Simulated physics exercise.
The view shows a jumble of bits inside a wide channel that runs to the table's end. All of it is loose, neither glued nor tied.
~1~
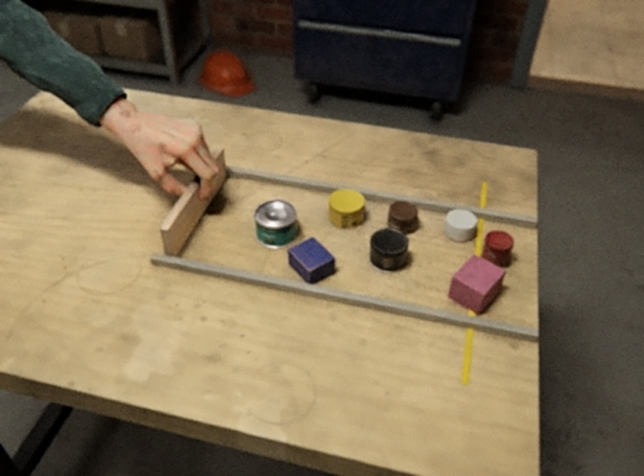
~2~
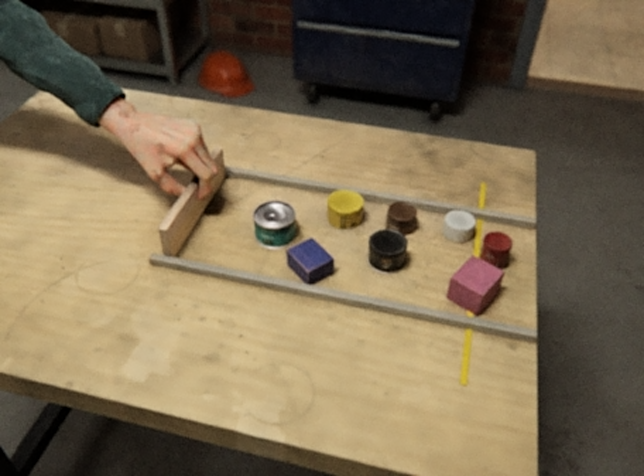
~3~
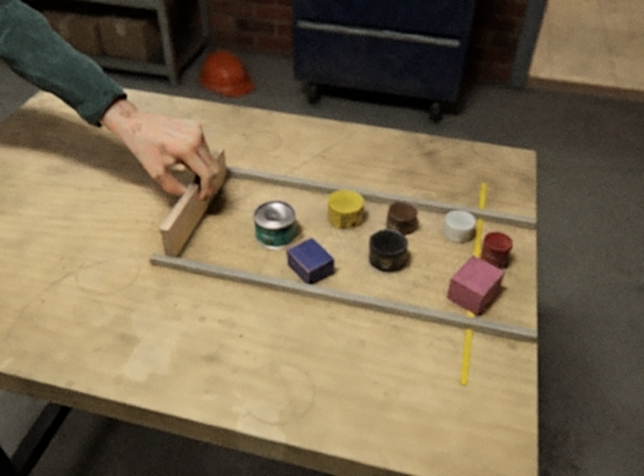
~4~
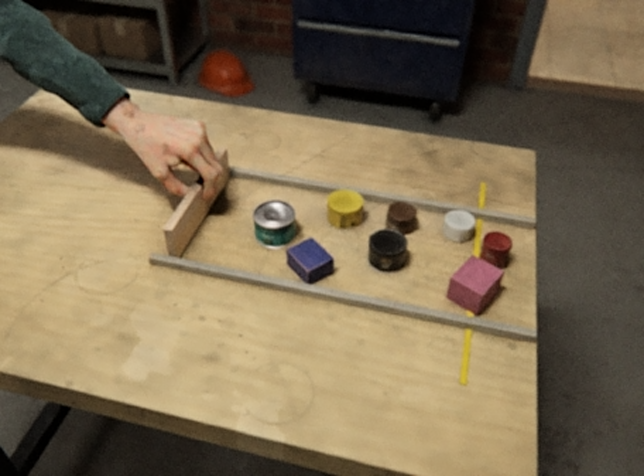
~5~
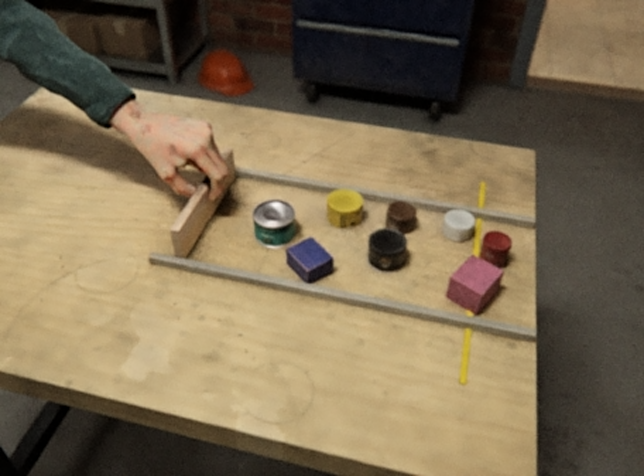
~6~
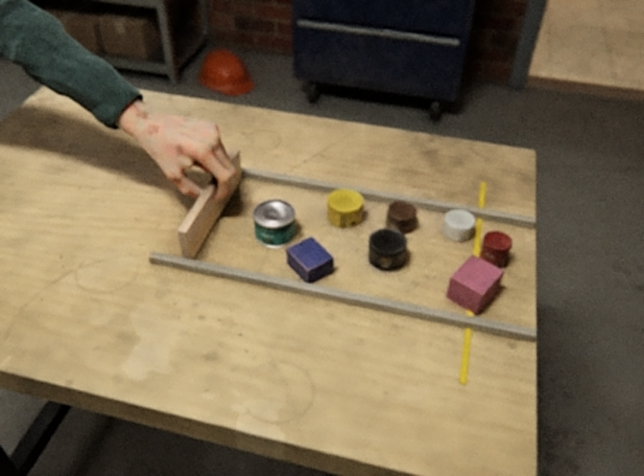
Hand sliding a wooden board slightly rightward between two rails on a workbench, while the scattered tins and blocks stay still.
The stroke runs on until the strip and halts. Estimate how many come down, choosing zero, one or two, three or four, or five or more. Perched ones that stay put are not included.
Ha, one or two come down.
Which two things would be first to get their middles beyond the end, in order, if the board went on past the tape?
In order: The white lid, the black tin.
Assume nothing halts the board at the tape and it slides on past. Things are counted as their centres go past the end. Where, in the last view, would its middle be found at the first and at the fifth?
The middle is at about (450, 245), later at about (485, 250).
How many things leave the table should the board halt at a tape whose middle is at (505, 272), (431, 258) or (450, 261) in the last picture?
Tallies in the order asked: 5, 0, 0.
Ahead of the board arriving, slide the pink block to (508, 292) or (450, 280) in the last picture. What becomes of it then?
Well, the pink block fails to stay the first time and sits tight the second time.
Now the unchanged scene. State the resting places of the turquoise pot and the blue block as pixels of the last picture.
The turquoise pot stops around (499, 260); the blue block around (489, 303).
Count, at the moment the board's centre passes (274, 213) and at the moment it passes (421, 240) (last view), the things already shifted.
First position 1; second position 7.
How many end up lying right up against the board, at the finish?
The count in contact is 3.
Soon after, none off yet; red tin at rest near (495, 251); pink block at rest near (475, 284); white lid at rest near (459, 226).
Then, none off yet; red tin at rest near (495, 251); pink block moving near (479, 286); white lid moved about its own width near (479, 227).
At rest, the number that fall off is one or two; fallen, white lid.
